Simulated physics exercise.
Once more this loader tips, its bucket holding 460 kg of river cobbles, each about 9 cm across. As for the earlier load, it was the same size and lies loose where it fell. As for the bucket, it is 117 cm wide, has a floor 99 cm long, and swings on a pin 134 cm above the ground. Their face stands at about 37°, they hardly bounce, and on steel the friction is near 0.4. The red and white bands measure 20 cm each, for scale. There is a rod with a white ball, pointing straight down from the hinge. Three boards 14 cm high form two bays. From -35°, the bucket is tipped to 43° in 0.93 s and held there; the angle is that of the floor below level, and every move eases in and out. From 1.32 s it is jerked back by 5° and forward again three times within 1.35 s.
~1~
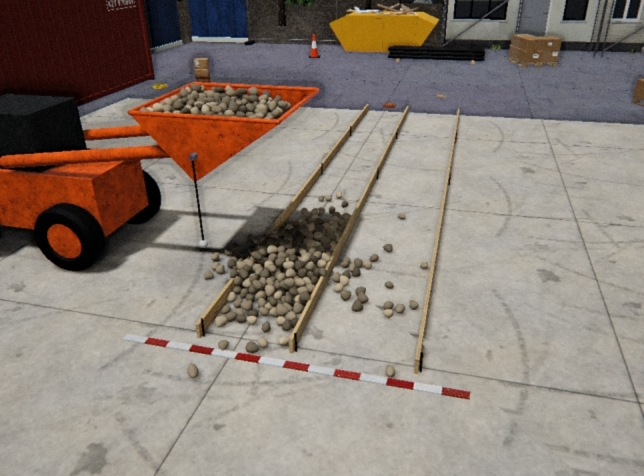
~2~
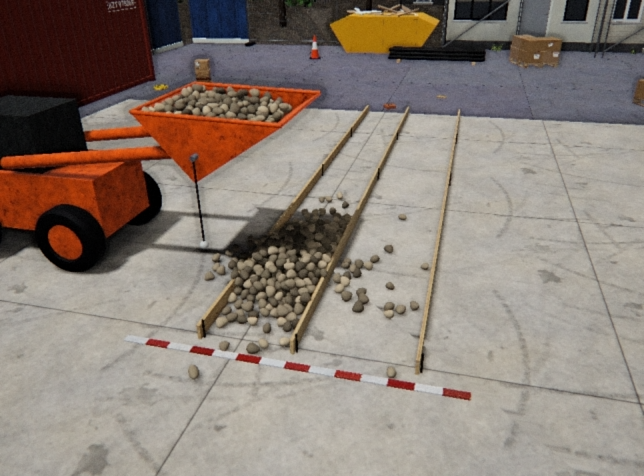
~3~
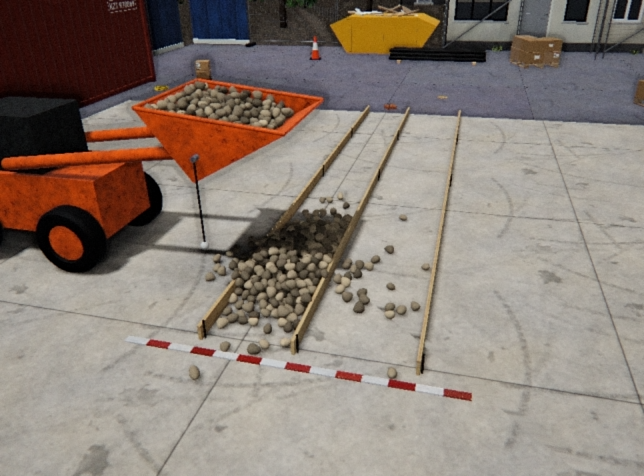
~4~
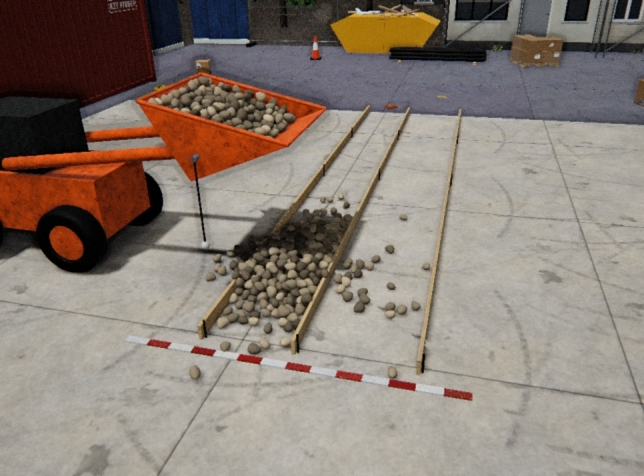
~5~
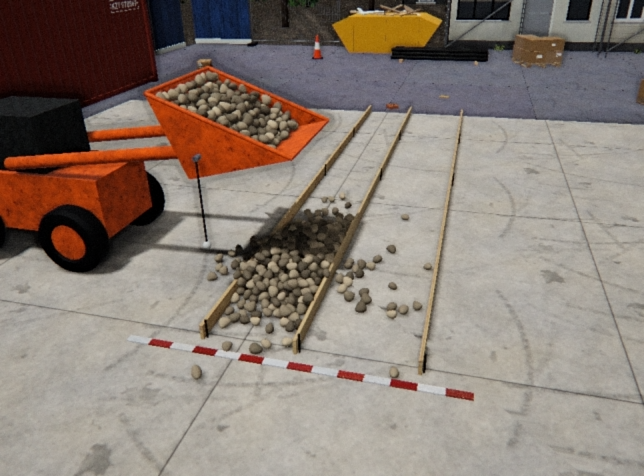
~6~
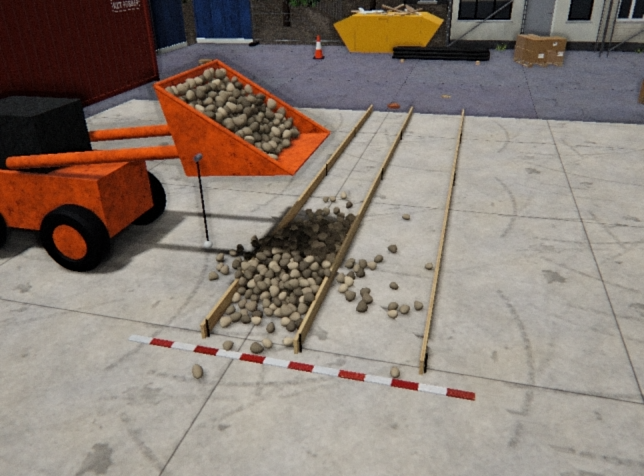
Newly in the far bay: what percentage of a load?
69 percent.
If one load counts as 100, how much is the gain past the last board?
Close to 0 parts in a hundred.
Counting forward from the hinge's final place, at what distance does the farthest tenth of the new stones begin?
I'd say close to 180 centimetres ahead of it.
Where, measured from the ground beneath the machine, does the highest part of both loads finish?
It reaches near 40 cm up from the ground.
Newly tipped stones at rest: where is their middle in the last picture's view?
Their middle rests near (359, 267).
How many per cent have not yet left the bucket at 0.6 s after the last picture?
Close to 60 in a hundred is still held.
Then, 0.3 s after the last picture the floor is at 31°; in per cent of one load, 100 in the bucket, 4 short of the bays, 91 in the near bay, 6 in the far bay; the foremost stones are at (405, 292).
Then, 0.6 s after the last picture the floor is at 43°; in per cent of one load, 62 in the bucket, 4 short of the bays, 128 in the near bay, 6 in the far bay; the foremost stones are at (405, 292).
Then, 2.7 s after the last picture the floor is at 43°; in per cent of one load, 0 in the bucket, 4 short of the bays, 122 in the near bay, 74 in the far bay; the foremost stones are at (441, 286).
Then, 5.5 s after the last picture the floor is at 43°; in per cent of one load, 0 in the bucket, 4 short of the bays, 122 in the near bay, 74 in the far bay; the foremost stones are at (441, 286). Net gain in the far bay, 69.
